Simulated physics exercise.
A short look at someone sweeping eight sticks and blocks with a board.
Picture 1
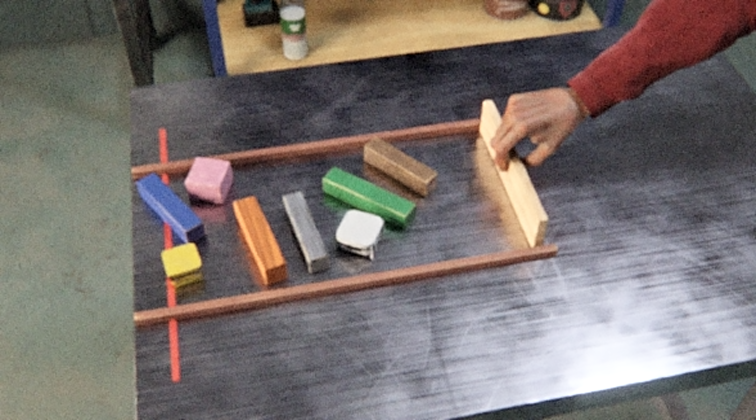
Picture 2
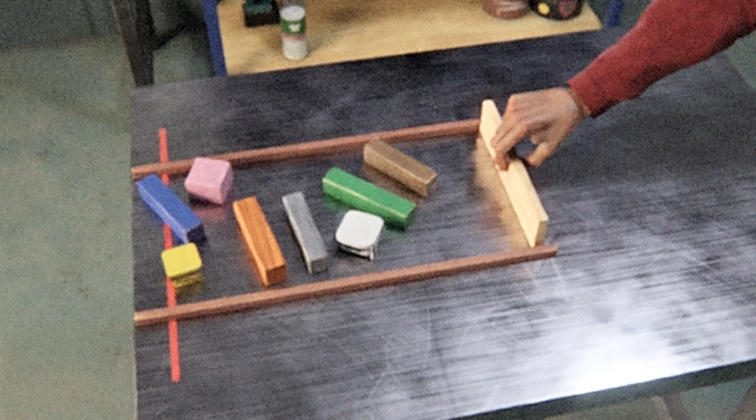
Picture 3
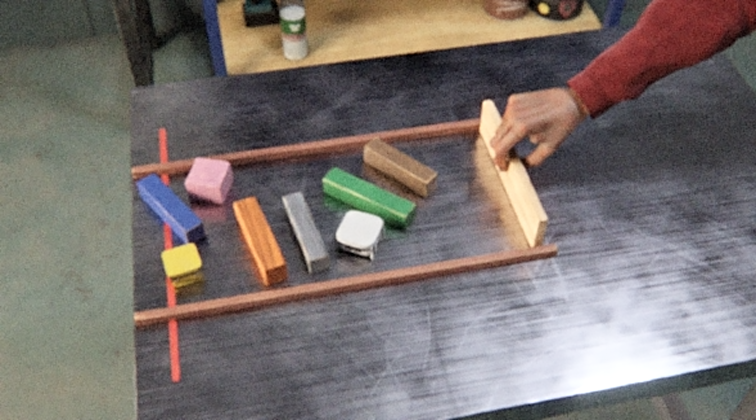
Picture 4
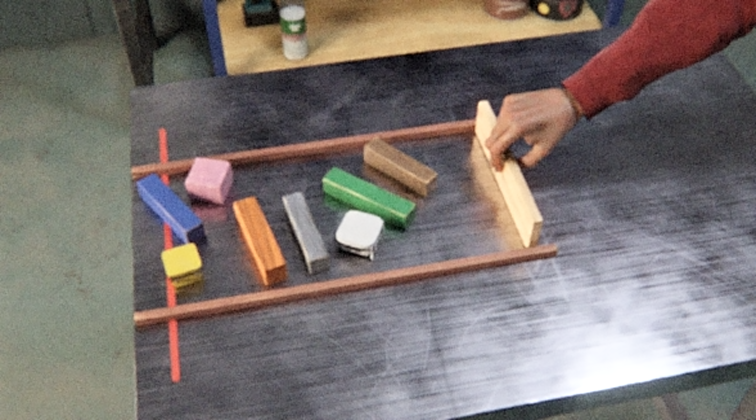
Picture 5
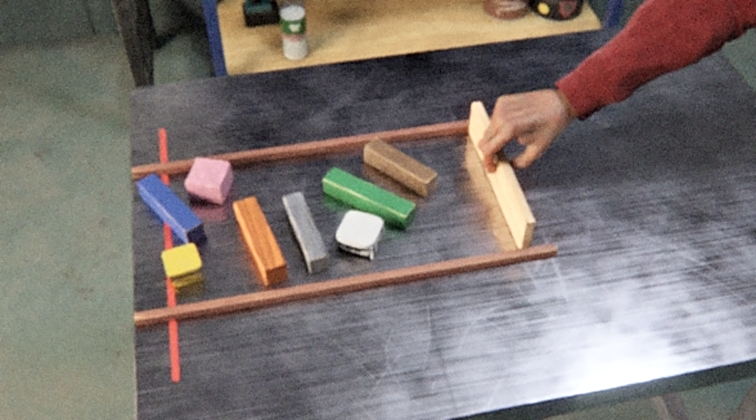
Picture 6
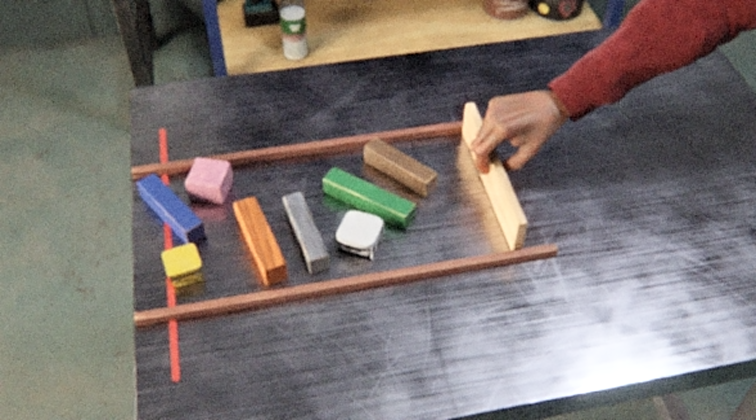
A dark tabletop in a room with a wooden shelf behind it is seen from above at an angle by a still camera. Between two brown rails lie blue, yellow, pink, orange, grey, white, green and brown pieces, with red tape crossing at the left and a pale board at the right. A red-sleeved arm slides the board slightly left, while the pieces stay still.
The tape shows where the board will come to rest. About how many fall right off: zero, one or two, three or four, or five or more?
The number that fall off is five or more.
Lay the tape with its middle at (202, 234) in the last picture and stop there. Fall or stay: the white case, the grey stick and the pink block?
The white case is kept, the grey stick does not fall, the pink block is kept.
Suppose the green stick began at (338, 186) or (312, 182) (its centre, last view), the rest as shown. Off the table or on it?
In turn it holds on; does not fall.
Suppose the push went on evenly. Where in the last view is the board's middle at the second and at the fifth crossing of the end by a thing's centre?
Near (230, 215) and (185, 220).
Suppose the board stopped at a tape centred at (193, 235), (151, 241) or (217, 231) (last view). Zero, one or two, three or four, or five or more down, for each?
Taking them in turn, three or four; more than four; 1 or 2.
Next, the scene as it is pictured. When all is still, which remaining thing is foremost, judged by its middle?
The green stick.
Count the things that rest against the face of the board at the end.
2 of them.
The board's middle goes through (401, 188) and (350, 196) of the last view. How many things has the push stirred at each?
2 and 4.
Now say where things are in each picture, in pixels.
Blue stick (171, 208); yellow case (183, 266); pink block (210, 181); board (511, 171); tape (168, 239), in the first frame.
Yellow case (183, 266); white case (360, 236), in the second frame.
Pink block (210, 181); grey stick (306, 232), in the third frame.
Blue stick (171, 209); green stick (369, 198), in the fourth frame.
Yellow case (183, 266); orange stick (260, 240), in the fifth frame.
Blue stick (171, 209); yellow case (183, 266); pink block (210, 181); board (493, 174); tape (168, 239), in the sixth frame.
A little later, none off yet; blue stick at rest near (171, 209); yellow case at rest near (183, 266); pink block at rest near (210, 181).
When it is over, the number that fall off is five or more; down, grey stick, orange stick, pink block, yellow case and blue stick.
